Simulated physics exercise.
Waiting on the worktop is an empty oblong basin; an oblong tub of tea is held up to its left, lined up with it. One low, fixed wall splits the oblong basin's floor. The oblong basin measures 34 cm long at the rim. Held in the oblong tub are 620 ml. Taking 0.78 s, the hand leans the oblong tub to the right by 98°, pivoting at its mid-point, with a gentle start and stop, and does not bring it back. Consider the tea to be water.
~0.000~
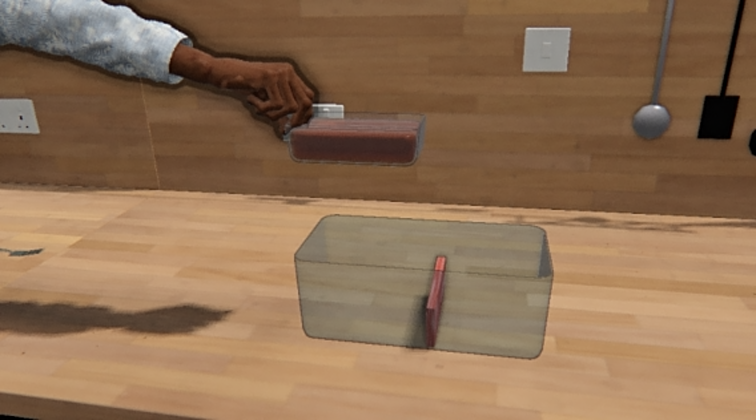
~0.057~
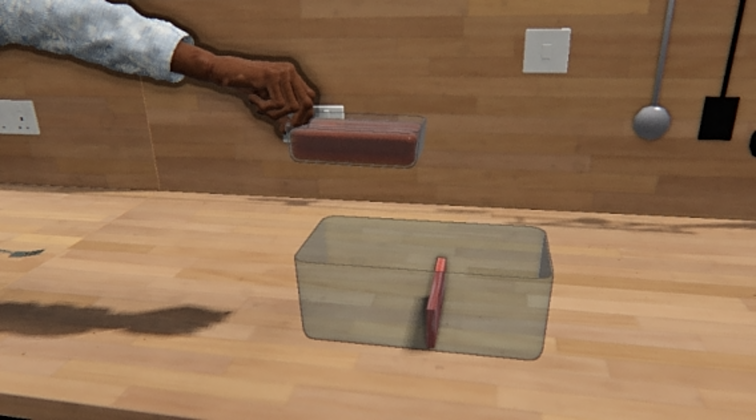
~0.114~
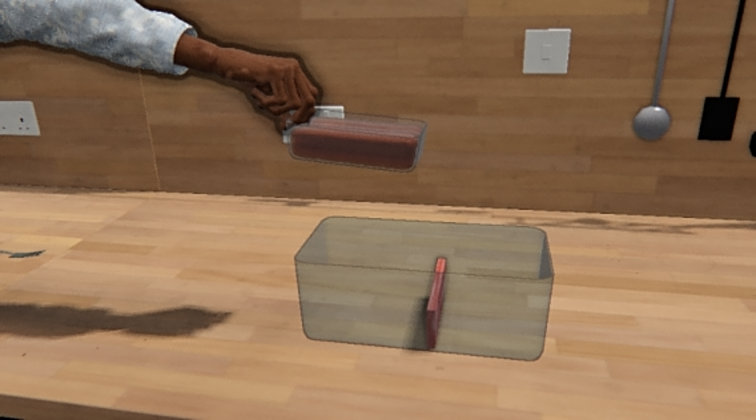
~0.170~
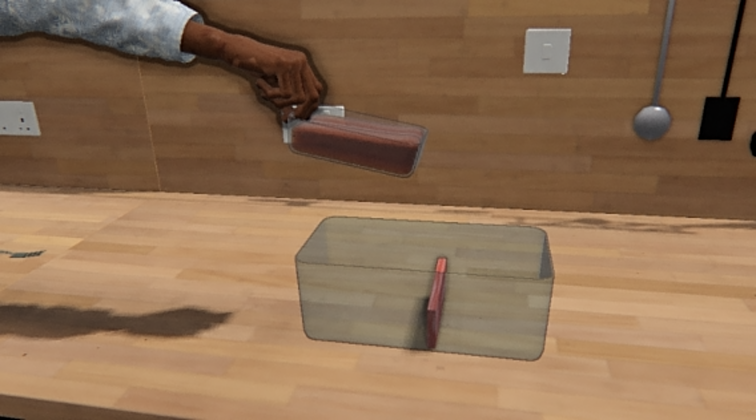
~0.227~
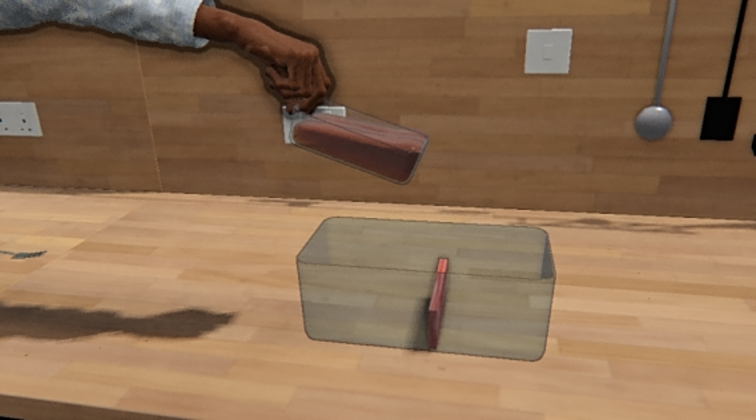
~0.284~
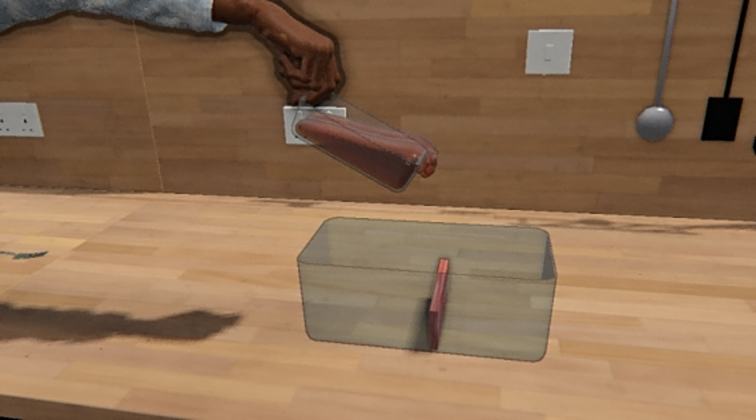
Hand leaning a clear oblong tub of brownish-red tea rightward above an empty divided basin, then tea emerging over its right rim.
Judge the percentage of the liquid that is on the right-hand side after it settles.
My estimate is 81 %.
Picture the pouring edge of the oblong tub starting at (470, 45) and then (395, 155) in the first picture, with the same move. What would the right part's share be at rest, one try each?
Respectively about 75 and 35 percent.
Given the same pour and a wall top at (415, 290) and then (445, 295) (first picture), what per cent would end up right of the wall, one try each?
I'd put it at about 85 per cent for the first and about 75 per cent for the second.
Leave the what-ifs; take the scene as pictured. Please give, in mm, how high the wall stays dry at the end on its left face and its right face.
For the left, around 58 mm; for the right, around 40 mm.
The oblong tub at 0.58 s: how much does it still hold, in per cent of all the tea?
Roughly 4 percent.
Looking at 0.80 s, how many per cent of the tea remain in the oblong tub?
0 per cent or thereabouts.
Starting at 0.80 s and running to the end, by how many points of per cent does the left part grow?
It comes to near 3 per cent.
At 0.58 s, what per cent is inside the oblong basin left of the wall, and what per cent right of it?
1 left and 60 right, roughly.
After 0.58 s the tilt is 83° and 4 per cent is still to pour, 1 is left of the wall and 59 right of it.
After 0.80 s the tilt is 98° and 0 per cent is still to pour, 12 is left of the wall and 81 right of it.
After 1.03 s the tilt is 98° and 0 per cent is still to pour, 15 is left of the wall and 81 right of it.
After 1.28 s the tilt is 98° and 0 per cent is still to pour, 15 is left of the wall and 81 right of it.
In the end 15 per cent lies left of the wall, 81 right of it and 4 outside.
